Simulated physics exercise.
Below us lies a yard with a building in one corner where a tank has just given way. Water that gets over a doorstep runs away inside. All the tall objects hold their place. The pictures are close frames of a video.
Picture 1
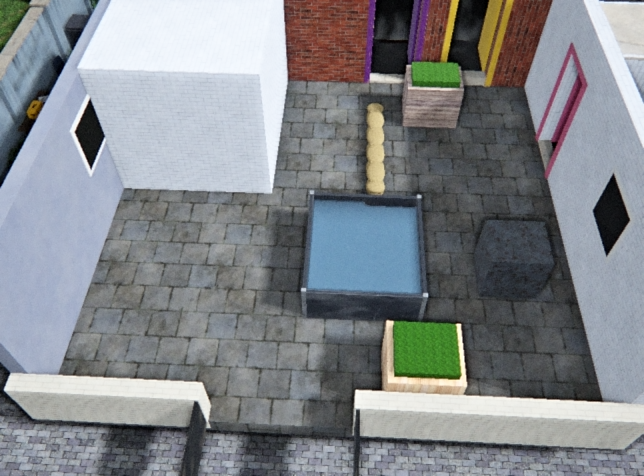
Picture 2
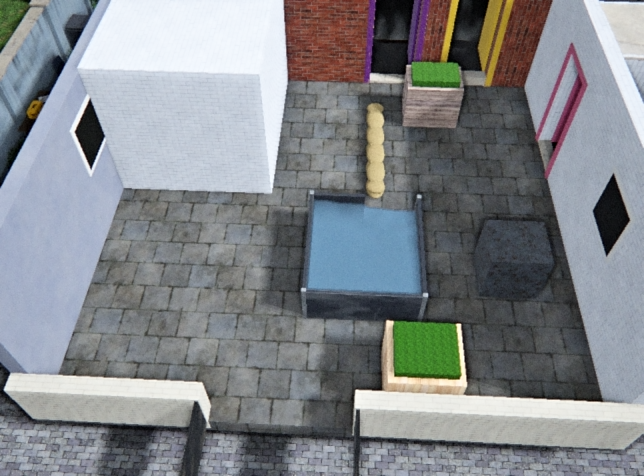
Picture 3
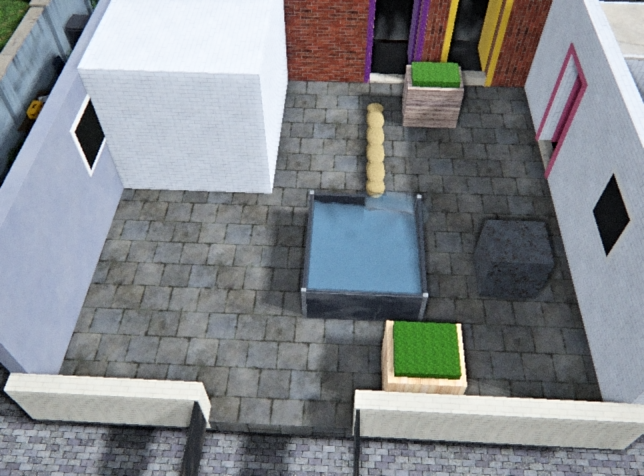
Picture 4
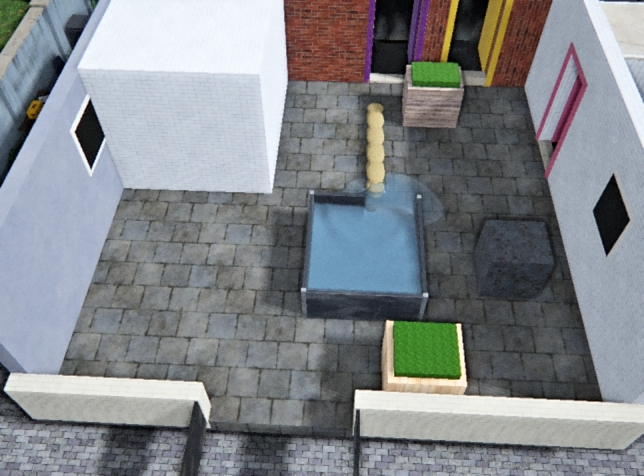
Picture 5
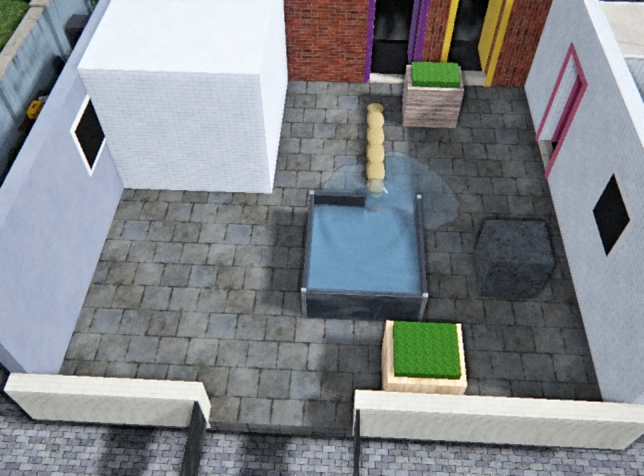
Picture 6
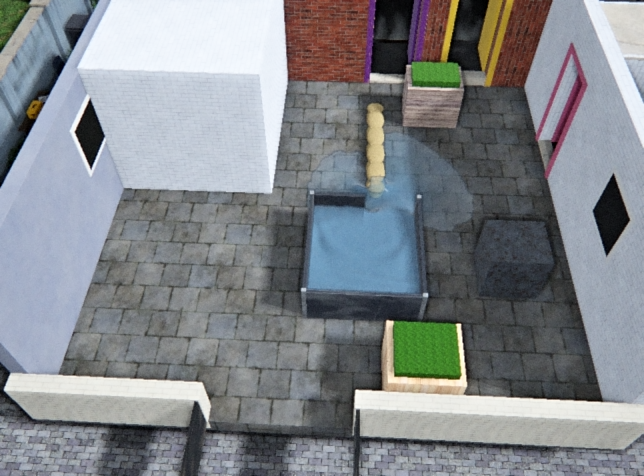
In a paved yard with a white block in one corner, water poured out through the far side of a square tank and spread across the stones in a widening, fan-shaped sheet.
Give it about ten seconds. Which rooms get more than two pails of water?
The pink door lets in a lot; the yellow door admits no more than that; the purple door lets in a lot.
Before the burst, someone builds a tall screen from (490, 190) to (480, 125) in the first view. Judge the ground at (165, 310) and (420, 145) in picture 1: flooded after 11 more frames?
One after the other: Not flooded, wet.
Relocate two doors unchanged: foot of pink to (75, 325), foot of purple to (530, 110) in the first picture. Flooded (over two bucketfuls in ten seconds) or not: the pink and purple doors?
In short: The pink door lets less in; the purple door lets more in.
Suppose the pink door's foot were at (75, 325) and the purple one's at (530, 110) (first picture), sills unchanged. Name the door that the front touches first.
That is the purple one.
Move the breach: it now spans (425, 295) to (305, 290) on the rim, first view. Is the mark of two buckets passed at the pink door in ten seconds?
Pink lets less in.
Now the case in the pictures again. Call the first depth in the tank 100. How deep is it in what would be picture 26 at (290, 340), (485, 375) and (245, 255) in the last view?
About 0, 0 and 0 per cent.
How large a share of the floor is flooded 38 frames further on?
About 45 per cent.
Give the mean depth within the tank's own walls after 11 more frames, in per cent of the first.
About 54 per cent.
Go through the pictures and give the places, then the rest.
The first frame shows still water in the tank at (365, 244).
In the second frame, water pours out on the tank's far side and has run to a hidden place.
In the third frame, the front is at a hidden place, out from the gap on the tank's far side.
In the fourth frame, the front is at (402, 177), out from the gap on the tank's far side.
In the fifth frame, the front is at (398, 154), out from the gap on the tank's far side.
In the sixth frame, the front is at (394, 135), out from the gap on the tank's far side.
A moment on, water covers 20 % of the floor; the pink door not reached, the yellow door not reached, the purple door wet at the sill, nothing in.
Next, water covers 35 % of the floor; the pink door under two buckets in, the yellow door not reached, the purple door under two buckets in.
Then, water covers 35 % of the floor; the pink door over two buckets in, the yellow door wet at the sill, nothing in, the purple door over two buckets in.
Later, water covers 45 % of the floor; the pink door far over two buckets in, the yellow door wet at the sill, nothing in, the purple door far over two buckets in.
In the end, water covers 70 % of the floor; the pink door far over two buckets in, the yellow door wet at the sill, nothing in, the purple door far over two buckets in.
